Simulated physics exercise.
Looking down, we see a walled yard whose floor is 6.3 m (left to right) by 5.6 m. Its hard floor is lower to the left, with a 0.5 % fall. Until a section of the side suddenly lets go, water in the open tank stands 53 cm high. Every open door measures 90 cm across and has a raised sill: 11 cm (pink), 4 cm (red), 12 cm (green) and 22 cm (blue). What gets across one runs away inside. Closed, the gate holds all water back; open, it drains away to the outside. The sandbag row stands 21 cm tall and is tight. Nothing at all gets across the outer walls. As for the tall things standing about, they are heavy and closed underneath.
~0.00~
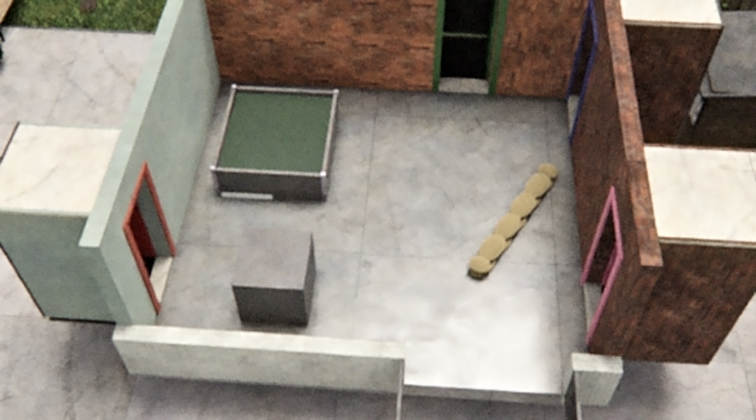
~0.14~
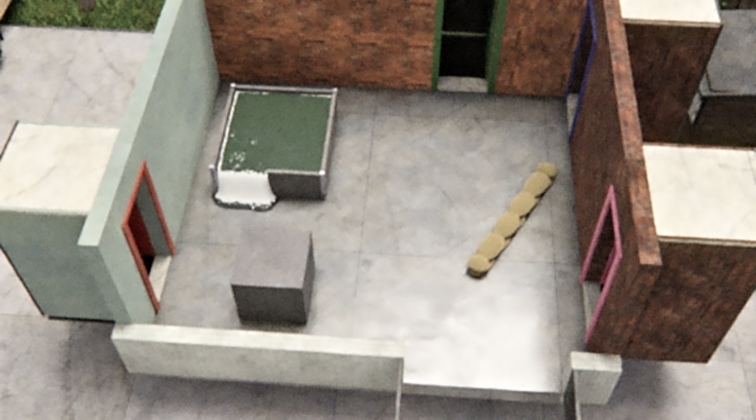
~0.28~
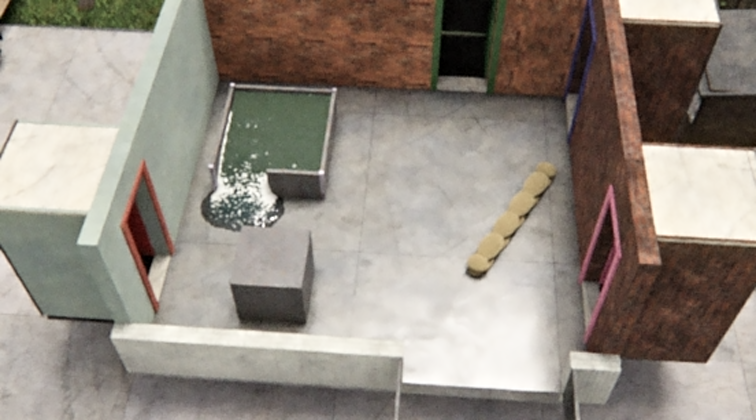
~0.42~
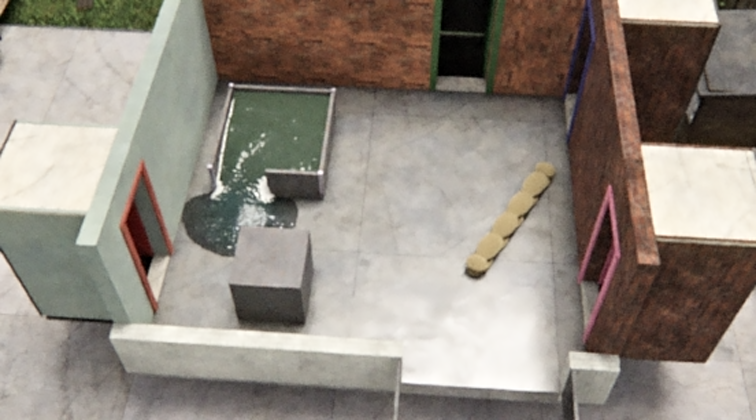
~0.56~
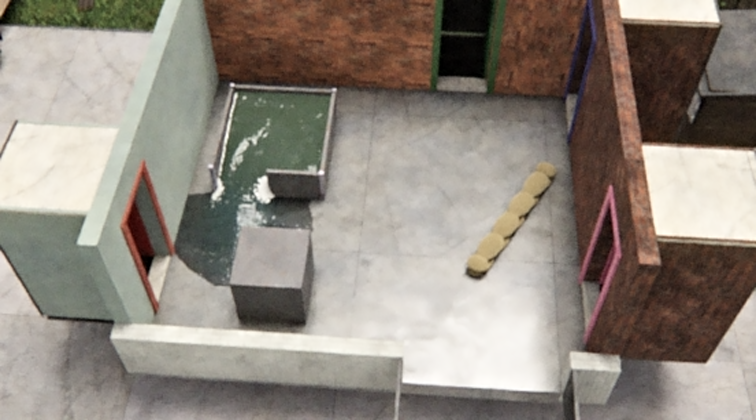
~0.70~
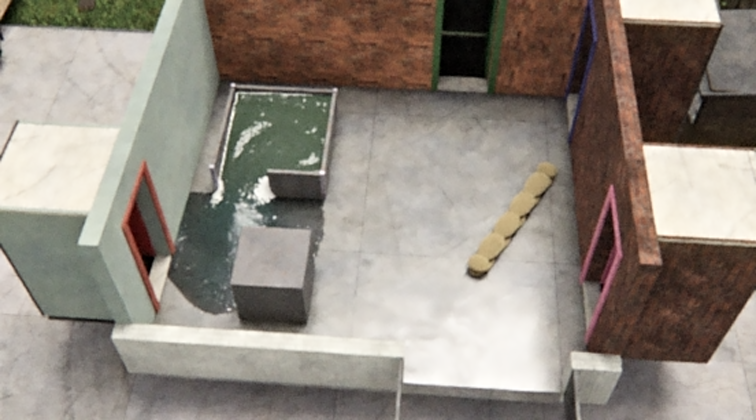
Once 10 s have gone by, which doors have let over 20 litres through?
Result: At the pink door the limit will hold; at the red door the limit will be broken; at the green door the limit will hold; at the blue door the limit will hold.
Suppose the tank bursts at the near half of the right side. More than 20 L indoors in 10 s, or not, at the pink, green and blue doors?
Against that limit: Pink not over, green below, blue under.
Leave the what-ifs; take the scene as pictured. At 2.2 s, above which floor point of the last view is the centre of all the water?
About (259, 205).
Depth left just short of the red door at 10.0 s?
The depth there is near 8.5 cm.
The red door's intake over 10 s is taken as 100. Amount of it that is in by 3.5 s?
Some 25 in a hundred.
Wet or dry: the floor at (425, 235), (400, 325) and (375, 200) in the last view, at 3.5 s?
Respectively: Got hit, got hit, got hit.
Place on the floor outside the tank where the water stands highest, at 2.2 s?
About (147, 350).
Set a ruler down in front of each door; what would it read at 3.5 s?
Depths in centimetres - pink: 0, red: 13, green: 0, blue: 0.
After 1.4 s water covers 15 % of the floor and is deepest (34 cm) near (147, 350); pink door not reached, red door 12 cm at the sill, 5 L in, green door not reached, blue door not reached.
After 2.2 s water covers 25 % of the floor and is deepest (34 cm) near (147, 350); pink door not reached, red door 11 cm at the sill, 27 L in, green door not reached, blue door not reached.
After 3.5 s water covers 40 % of the floor and is deepest (22 cm) near (212, 289); pink door not reached, red door 13 cm at the sill, 65 L in, green door not reached, blue door not reached.
After 6.0 s water covers 55 % of the floor and is deepest (14 cm) near (167, 276); pink door 9 cm at the sill, 1 L in, red door 13 cm at the sill, 183 L in, green door not reached, blue door not reached.
After 10.0 s water covers 90 % of the floor and is deepest (9 cm) near (147, 350); pink door 4 cm at the sill, 1 L in, red door 9 cm at the sill, 268 L in, green door 4 cm at the sill, 0 L in, blue door 3 cm at the sill, 0 L in.
